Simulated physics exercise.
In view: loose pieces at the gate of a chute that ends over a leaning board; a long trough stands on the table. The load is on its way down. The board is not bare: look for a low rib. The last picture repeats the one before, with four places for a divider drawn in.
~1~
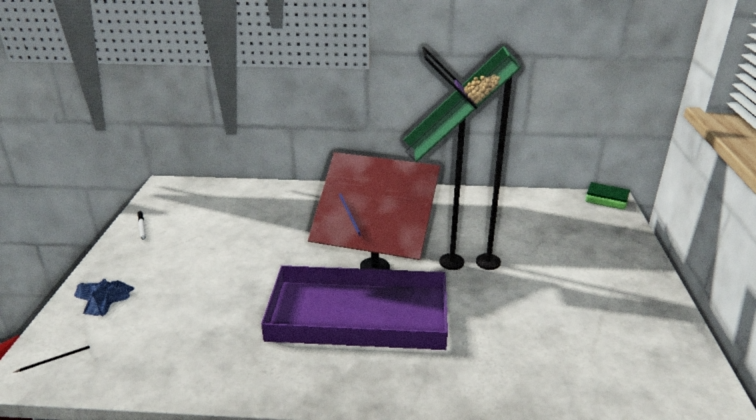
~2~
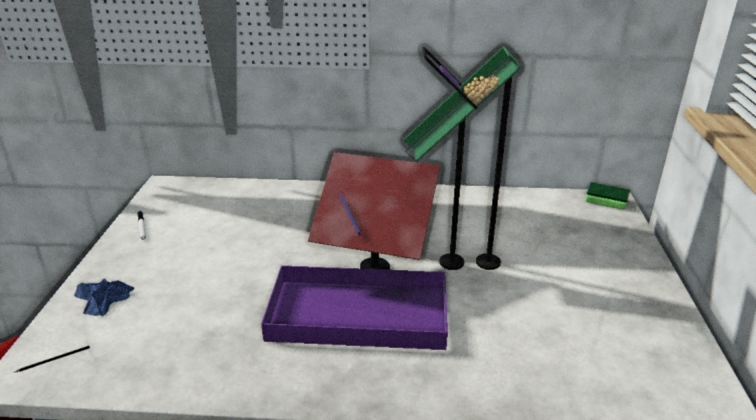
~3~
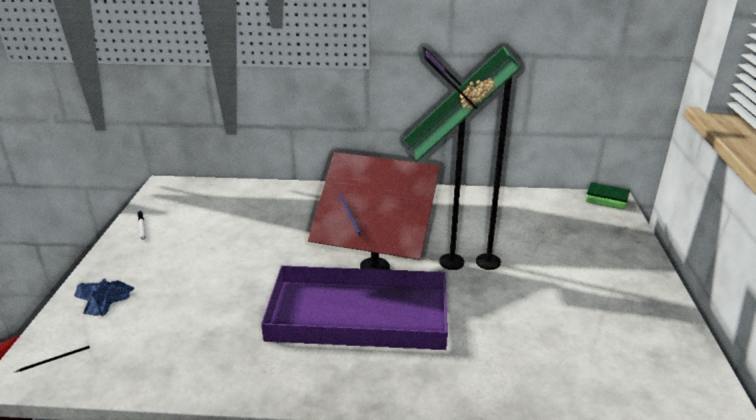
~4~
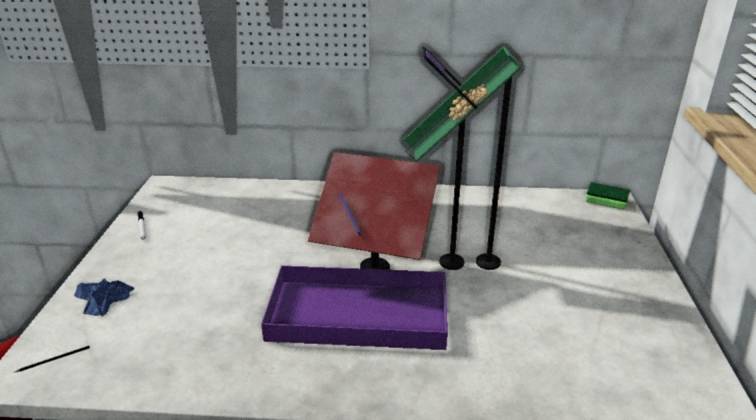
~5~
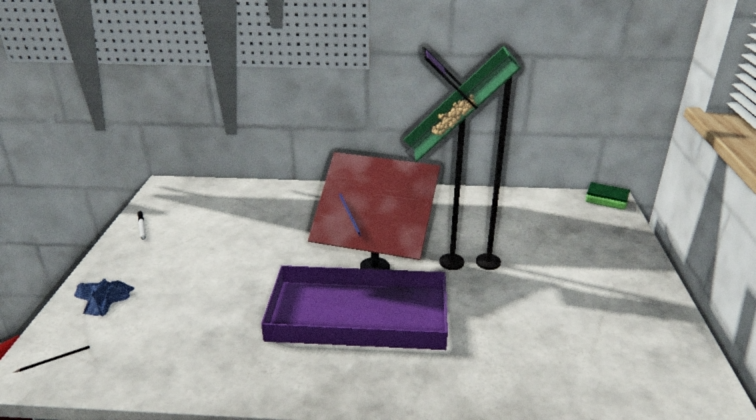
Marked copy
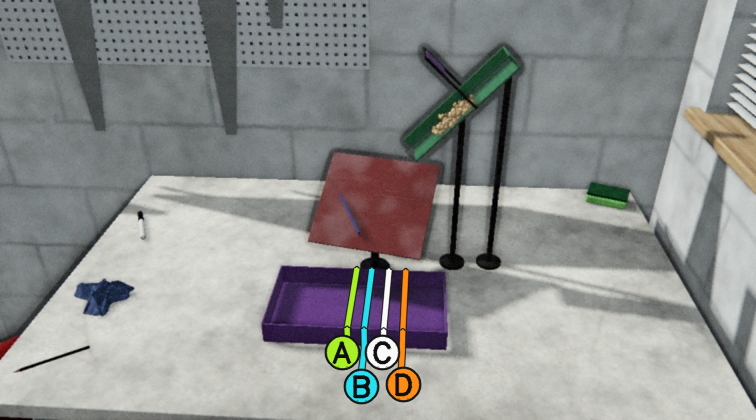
Pale chickpeas slide down a sloping green chute above a tilted red board.
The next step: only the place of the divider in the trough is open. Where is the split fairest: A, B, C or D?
Line B does it best.
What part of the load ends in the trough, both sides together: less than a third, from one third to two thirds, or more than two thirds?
More than two thirds.
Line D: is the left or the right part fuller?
Left.
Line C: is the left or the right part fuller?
More lands on the left.
On the marked copy, line A crosses the front rim at (347, 328); line B crosses the front rim at (364, 328); line C crosses the front rim at (383, 329); line D crosses the front rim at (402, 330).
With A, of what is caught, about a tenth on the left of the divider, the larger part on the right.
With B, of what is caught, roughly two thirds on the left of the divider, roughly a third on the right.
With C, of what is caught, almost all on the left of the divider, just a few on the right.
With D, of what is caught, every piece on the left of the divider, not one piece on the right.
